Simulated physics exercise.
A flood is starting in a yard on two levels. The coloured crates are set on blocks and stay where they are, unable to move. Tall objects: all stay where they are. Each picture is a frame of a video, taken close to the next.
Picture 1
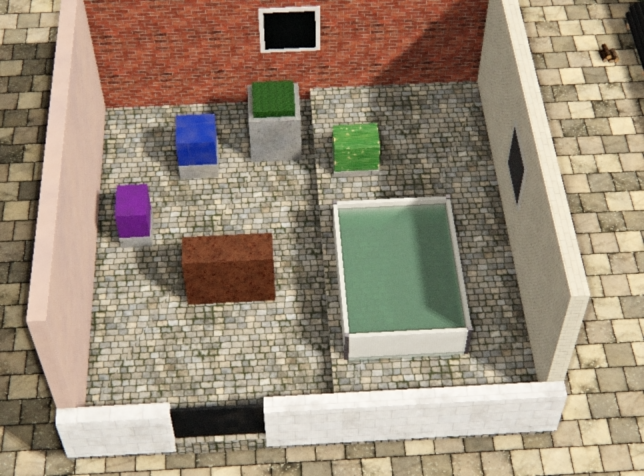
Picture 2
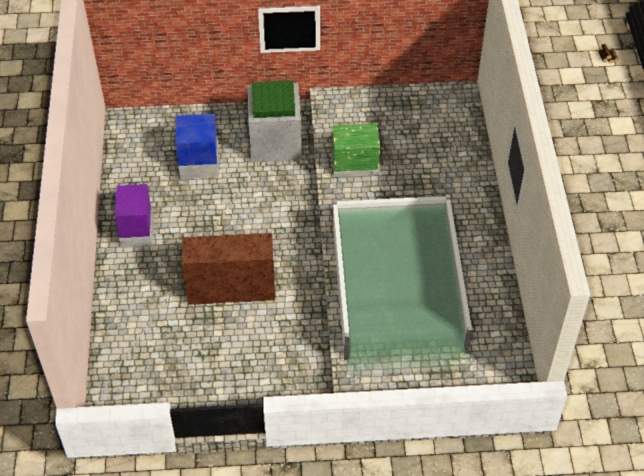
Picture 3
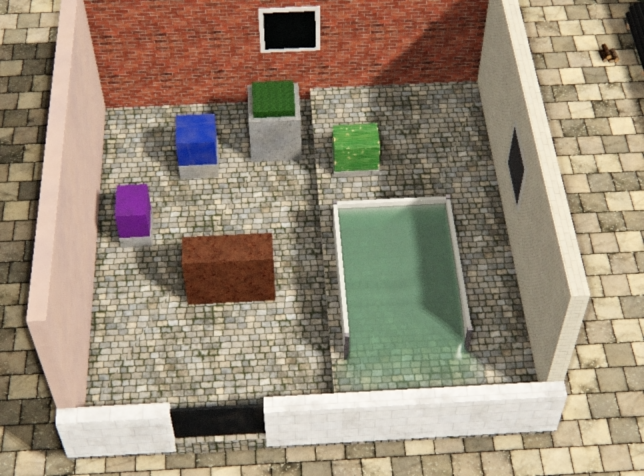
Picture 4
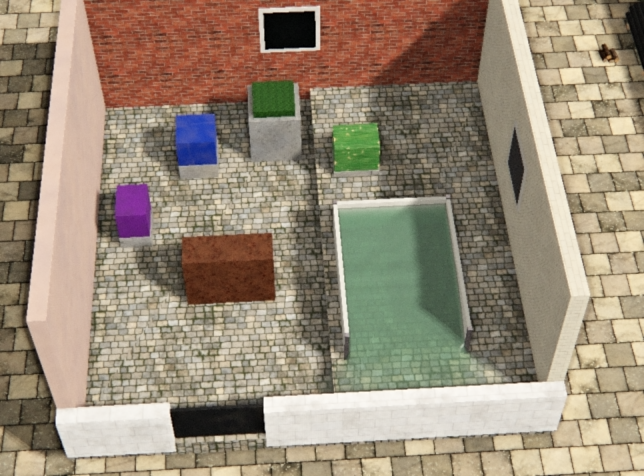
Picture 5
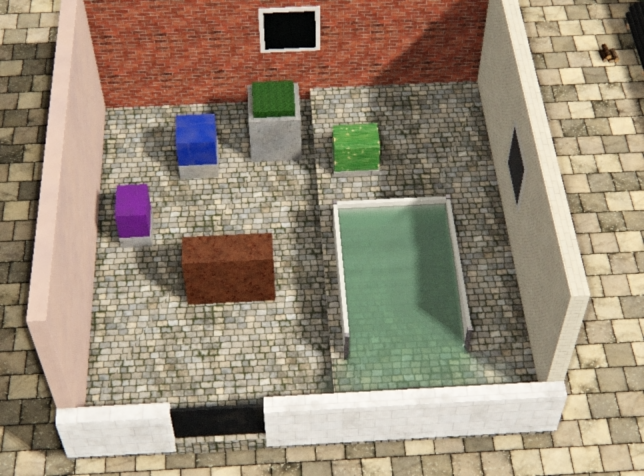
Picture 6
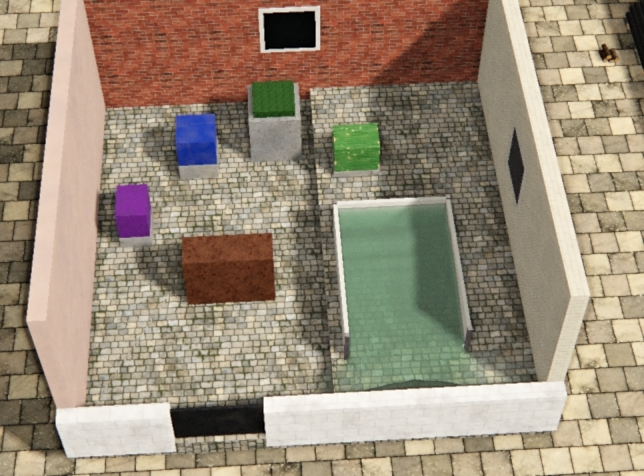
Greenish water poured out of the open front of a white-walled tank in a brick-backed yard and spread over the cobbles toward the low front wall, while the colored blocks nearby stayed still.
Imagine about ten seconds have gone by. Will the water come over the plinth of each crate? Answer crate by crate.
The green crate: No, it stays dry. The blue crate: No, it stays dry. The purple crate: No, it stays dry.
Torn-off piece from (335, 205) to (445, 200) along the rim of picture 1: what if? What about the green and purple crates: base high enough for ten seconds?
Taking them in turn, the green crate is overtopped and the purple crate is missed.
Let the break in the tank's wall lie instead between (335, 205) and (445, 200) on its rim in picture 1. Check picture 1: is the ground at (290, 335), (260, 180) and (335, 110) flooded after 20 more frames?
Going through them in turn: Still unsoaked, then reached by the flood, then reached by the flood.
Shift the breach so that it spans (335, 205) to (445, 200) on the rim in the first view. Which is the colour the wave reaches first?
It's the one in green.
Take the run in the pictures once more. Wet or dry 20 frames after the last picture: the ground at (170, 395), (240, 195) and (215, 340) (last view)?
Status by point, in sequence: Waterlogged; unwetted; waterlogged.
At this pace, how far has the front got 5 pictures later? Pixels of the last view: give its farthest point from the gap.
Pixel estimate: (198, 427).
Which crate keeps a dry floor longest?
My guess: The blue one.
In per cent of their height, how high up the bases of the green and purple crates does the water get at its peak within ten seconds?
Peak levels: Approx. 40 % then 70 %.
A moment on, water covers 15 % of the floor; the green crate not reached, the blue crate not reached, the purple crate not reached.
Next, water covers 30 % of the floor; the green crate not reached, the blue crate not reached, the purple crate not reached.
Then, water covers 45 % of the floor; the green crate not reached, the blue crate not reached, the purple crate water round its plinth.
Later, water covers 80 % of the floor; the green crate water round its plinth, the blue crate water round its plinth, the purple crate water round its plinth.
In the end, water covers 95 % of the floor; the green crate stayed above the water, the blue crate stayed above the water, the purple crate stayed above the water.
